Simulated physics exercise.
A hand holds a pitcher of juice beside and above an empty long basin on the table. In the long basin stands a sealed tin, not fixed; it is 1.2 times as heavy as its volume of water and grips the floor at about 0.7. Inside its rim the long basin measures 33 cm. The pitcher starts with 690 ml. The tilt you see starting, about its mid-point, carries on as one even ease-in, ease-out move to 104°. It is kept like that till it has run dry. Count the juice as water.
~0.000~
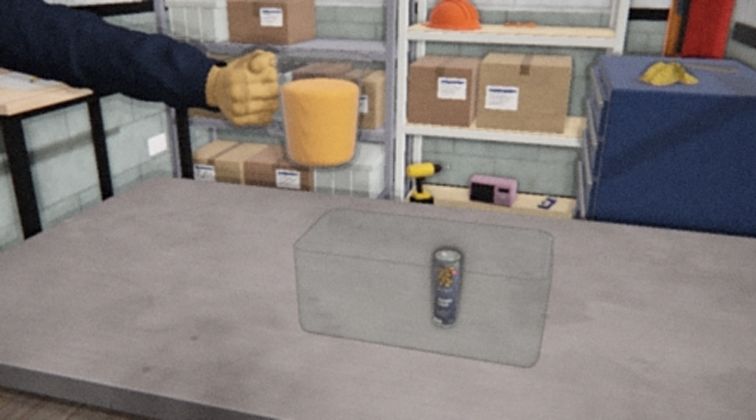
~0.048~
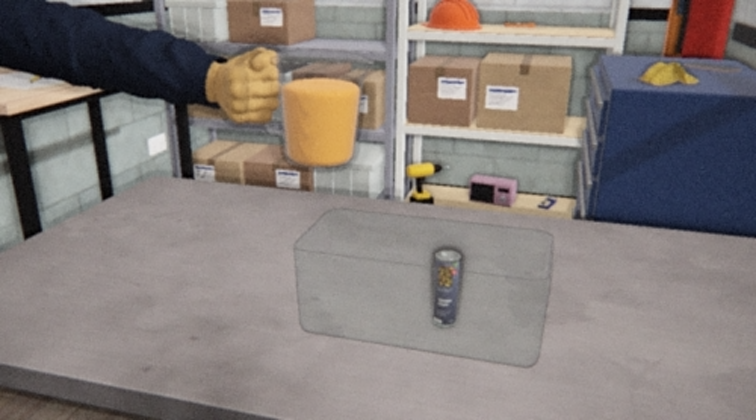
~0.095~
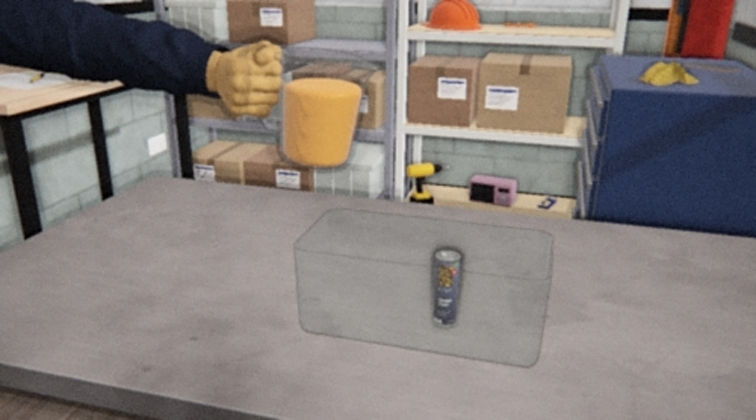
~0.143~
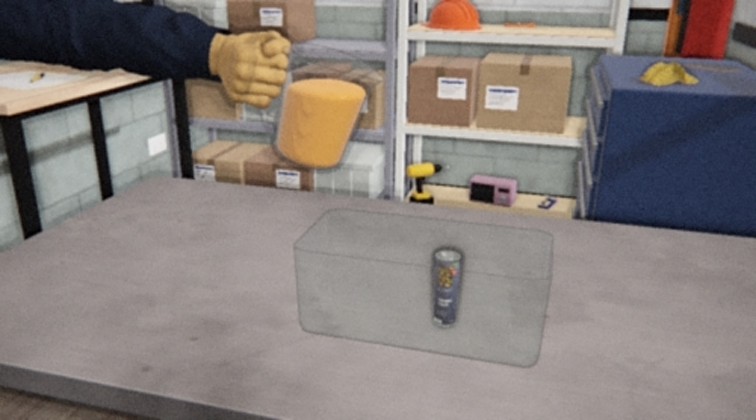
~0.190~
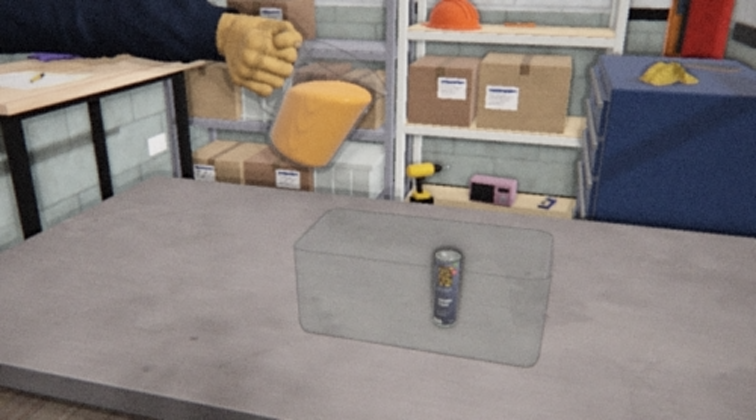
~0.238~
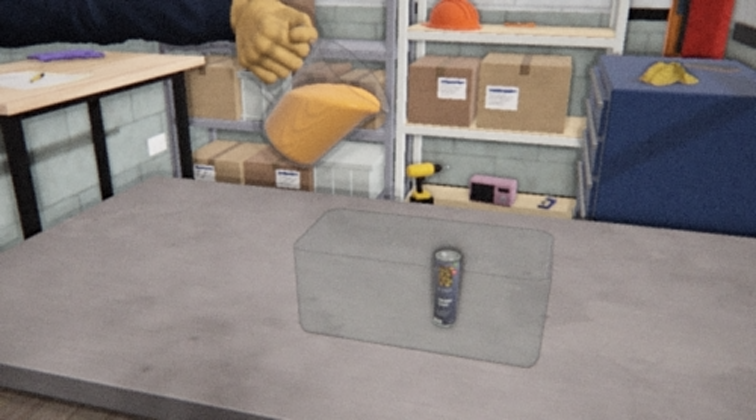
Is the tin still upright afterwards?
The tin topples.
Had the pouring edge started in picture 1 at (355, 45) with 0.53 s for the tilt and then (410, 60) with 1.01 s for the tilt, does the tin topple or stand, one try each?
First it remains upright; then it keeps standing.
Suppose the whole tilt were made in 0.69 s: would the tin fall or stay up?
The tin falls.
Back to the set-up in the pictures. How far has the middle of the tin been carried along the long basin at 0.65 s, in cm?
Some 3 cm.
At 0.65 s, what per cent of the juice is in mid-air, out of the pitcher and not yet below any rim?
Some 22 per cent.
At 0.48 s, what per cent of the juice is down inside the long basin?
About 10 per cent.
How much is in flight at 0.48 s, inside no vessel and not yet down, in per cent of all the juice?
About 32 per cent.
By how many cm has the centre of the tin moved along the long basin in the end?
Some 8.0 cm.
By 0.48 s the tilt is 101° and 59 per cent is still to pour; the tin stands where it began.
By 0.65 s the tilt is 104° and 17 per cent is still to pour; the tin leans 16°.
By 0.84 s the tilt is 104° and 3 per cent is still to pour; the tin lies on its side.
By 1.04 s the tilt is 104° and 0 per cent is still to pour; the tin lies on its side.
At rest the tin lies on its side.
